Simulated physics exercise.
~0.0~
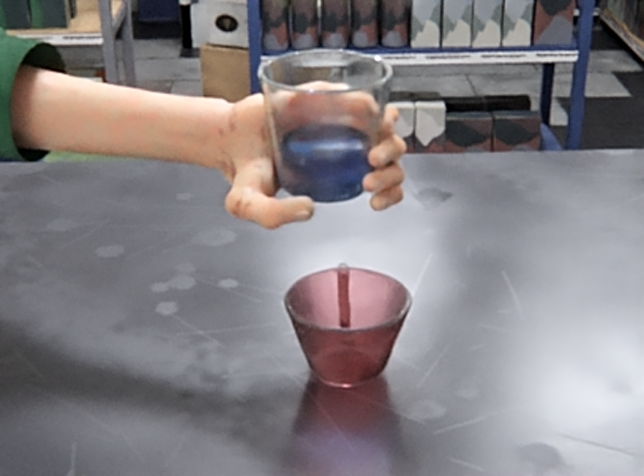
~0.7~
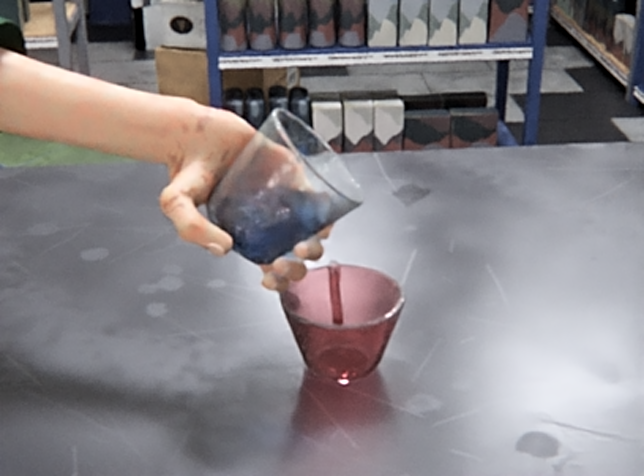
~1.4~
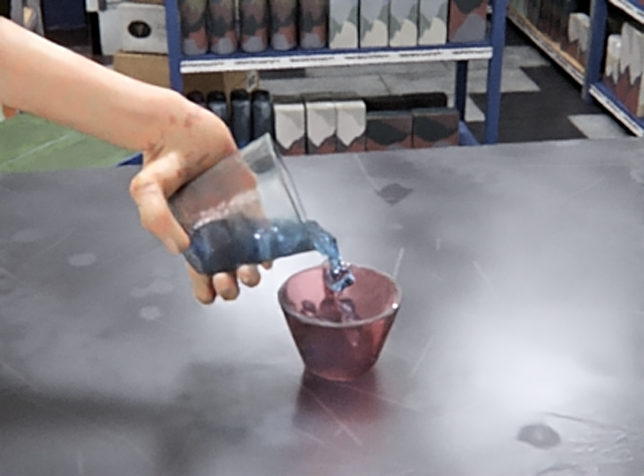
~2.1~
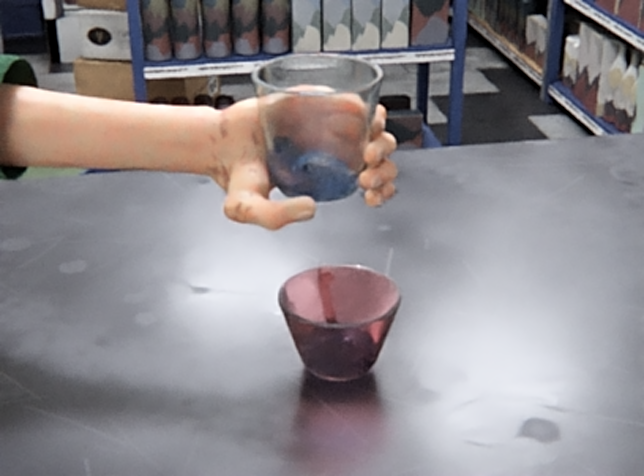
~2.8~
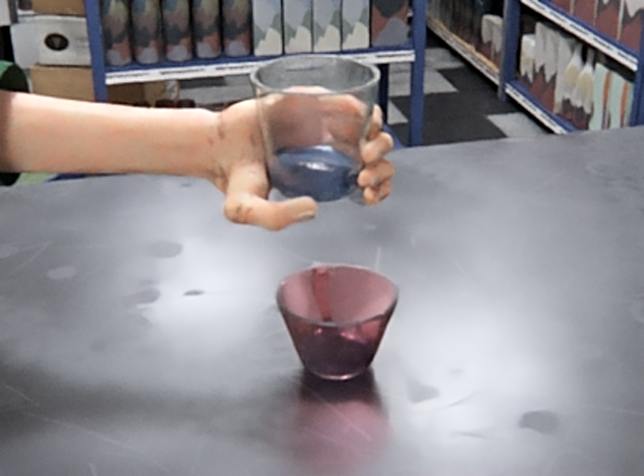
A hand tips a glass of blue liquid rightward, pours some into a reddish cup, then levels it.
